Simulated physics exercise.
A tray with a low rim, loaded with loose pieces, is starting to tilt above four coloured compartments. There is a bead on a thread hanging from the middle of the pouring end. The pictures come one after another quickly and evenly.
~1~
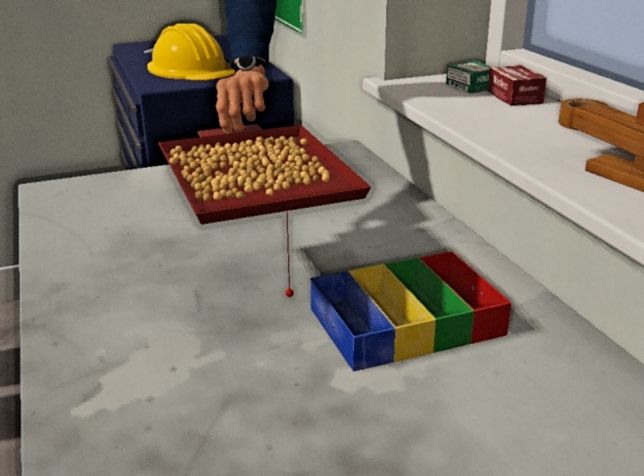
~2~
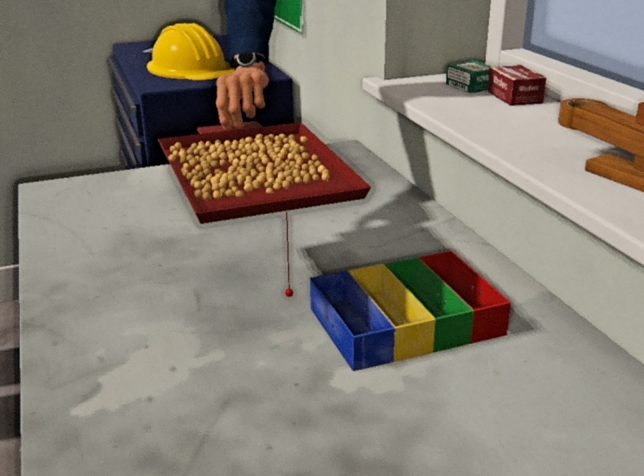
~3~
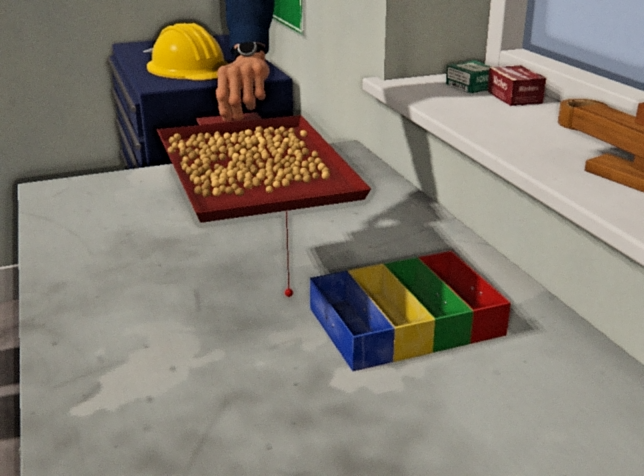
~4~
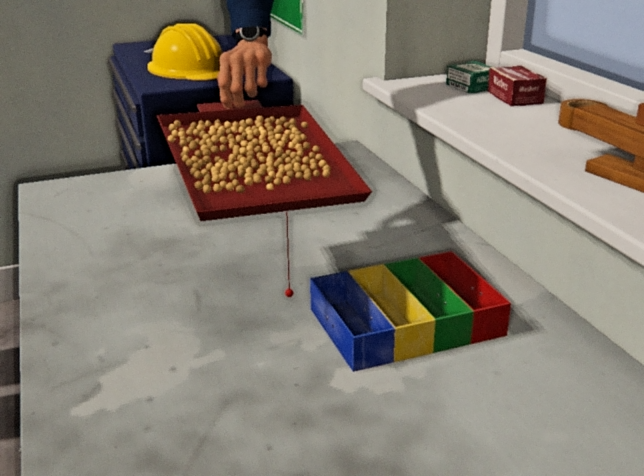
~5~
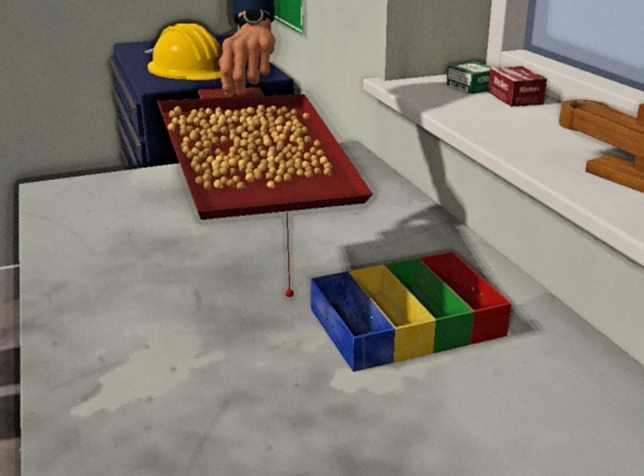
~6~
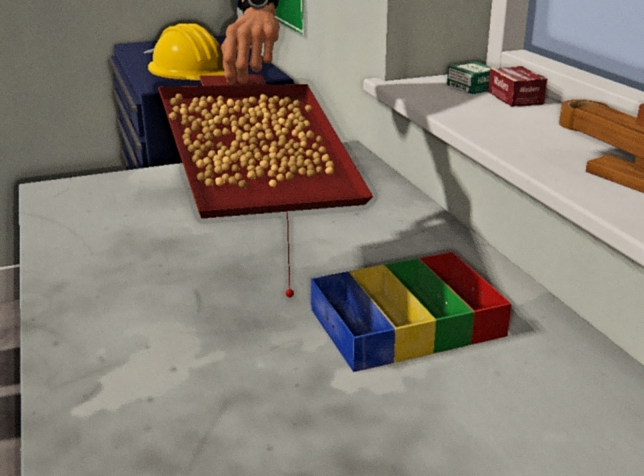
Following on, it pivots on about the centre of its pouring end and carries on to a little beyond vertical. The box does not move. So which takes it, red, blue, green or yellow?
It goes to blue.
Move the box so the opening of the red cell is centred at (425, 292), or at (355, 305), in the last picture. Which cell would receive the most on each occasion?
Case A: The yellow cell; case B: The red one.
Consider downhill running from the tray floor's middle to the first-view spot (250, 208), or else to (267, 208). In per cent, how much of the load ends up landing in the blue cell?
I'd say roughly 0 percent with the first slope, 10 percent with the other.
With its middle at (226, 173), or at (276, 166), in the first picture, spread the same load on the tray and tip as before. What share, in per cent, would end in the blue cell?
Try 1: 40 %; try 2: 40 %.
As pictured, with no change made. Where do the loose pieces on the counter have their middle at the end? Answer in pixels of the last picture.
The middle is around (315, 363).
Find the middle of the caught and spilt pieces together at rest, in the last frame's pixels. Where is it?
Roughly at (353, 342).
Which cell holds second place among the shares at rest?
Second: The yellow cell.
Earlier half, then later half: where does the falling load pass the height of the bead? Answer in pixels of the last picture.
Roughly (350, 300) first, then roughly (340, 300).
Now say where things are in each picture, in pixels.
In the first frame, corners of the pouring end near (200, 211) and (365, 186), level; middle of the load near (250, 164), dried chickpeas; bead on its thread near (290, 293); blue cell near (374, 346); yellow cell near (414, 337); green cell near (453, 328); red cell near (491, 320).
In the second frame, corners of the pouring end near (200, 211) and (365, 186), level; middle of the load near (249, 162).
In the third frame, corners of the pouring end near (200, 210) and (365, 187), tipped barely, lowest at the right corner; middle of the load near (249, 156).
In the fourth frame, corners of the pouring end near (201, 209) and (366, 190), tipped a little, lowest at the right corner; middle of the load near (250, 149).
In the fifth frame, corners of the pouring end near (202, 208) and (367, 192), tipped a little, lowest at the right corner; middle of the load near (251, 141).
In the sixth frame, corners of the pouring end near (203, 207) and (367, 194), tipped clearly, lowest at the right corner; middle of the load near (253, 134); blue cell near (374, 347); yellow cell near (415, 338); green cell near (454, 329); red cell near (491, 321).
Shortly afterwards, tray tipped steeply; the bulk on the tray; only a few in the blue cell; only a few in the yellow cell; only a few in the green cell; near a quarter falling or outside the box.
Next, tray tipped past a quarter turn; only a few on the tray; near a third in the blue cell; a little in the yellow cell; only a few in the red cell; only a few in the green cell; near half falling or outside the box.
Some moments later, tray tipped past a quarter turn; near half in the blue cell; near a quarter in the yellow cell; only a few in the red cell; only a few in the green cell; near a third falling or outside the box.
In the end, tray tipped past a quarter turn; near half in the blue cell; near a quarter in the yellow cell; only a few in the red cell; only a few in the green cell; near a third outside the box.
